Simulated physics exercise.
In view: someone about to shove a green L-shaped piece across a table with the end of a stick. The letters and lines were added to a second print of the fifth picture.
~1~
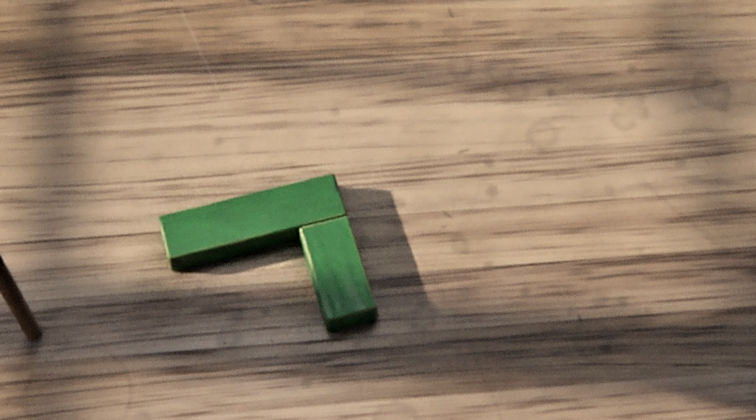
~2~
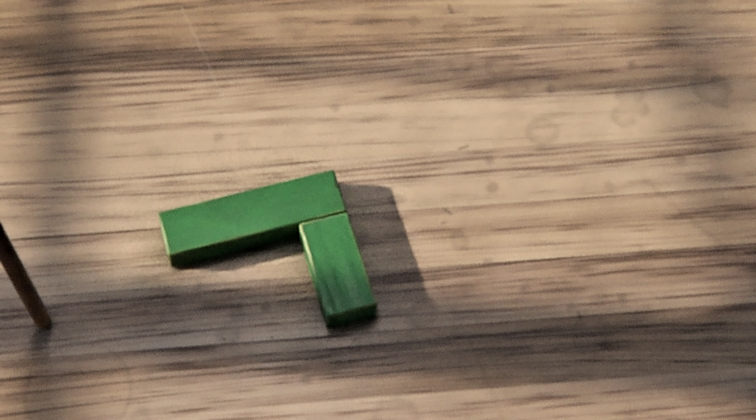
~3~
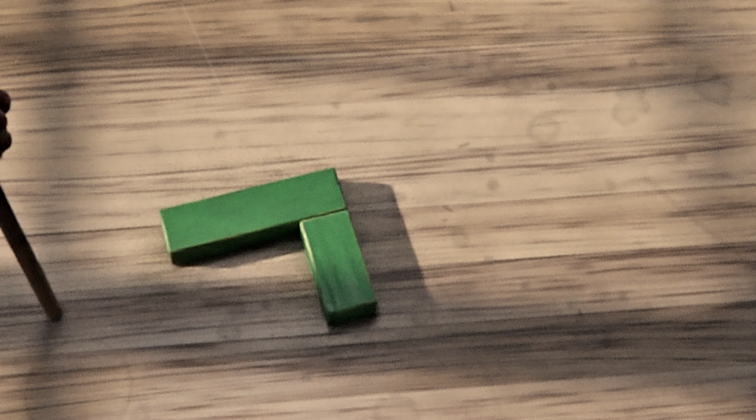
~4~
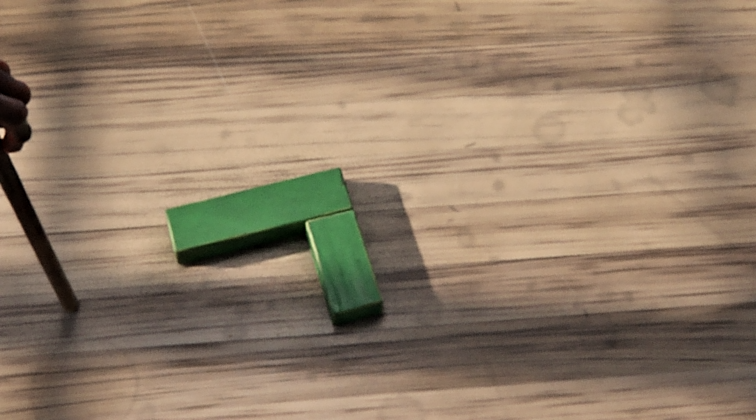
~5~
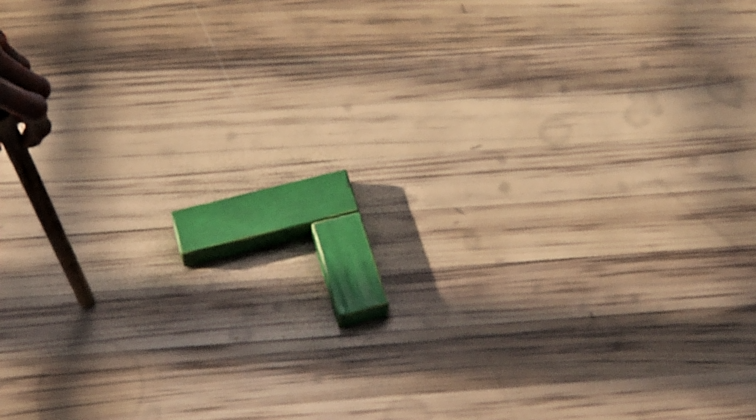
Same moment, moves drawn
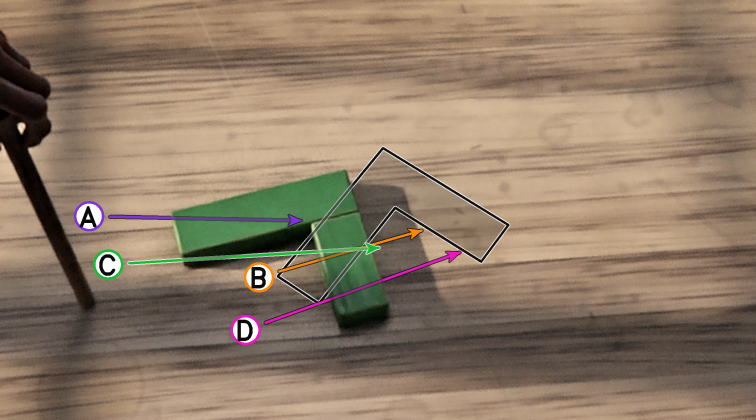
On a wood-grained table, a green L-shaped piece lay almost still, shifting only very slightly, while a hand holding a thin stick came in from the left and moved its tip a little closer.
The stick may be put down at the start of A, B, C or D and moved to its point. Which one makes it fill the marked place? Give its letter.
Arrow B does it.
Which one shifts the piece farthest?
That is C.
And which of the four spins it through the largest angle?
Stroke D.
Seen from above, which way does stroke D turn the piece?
It turns anticlockwise.
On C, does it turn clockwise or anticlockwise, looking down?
On that stroke, anticlockwise.
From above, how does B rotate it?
Anticlockwise.
On the copy, A from (110, 217) to (301, 221); B from (279, 272) to (422, 231); C from (129, 263) to (379, 248); D from (265, 323) to (460, 252).
On B. First, foot of the stick (331, 257), piece (280, 211).
Then, foot of the stick (384, 242), piece (324, 212).
Finally, foot of the stick (422, 232), piece (351, 210); it fills the outline.
By contrast, A leaves the piece out of the outline, at (292, 245); C leaves the piece out of the outline, at (456, 180); D leaves the piece out of the outline, at (310, 230).
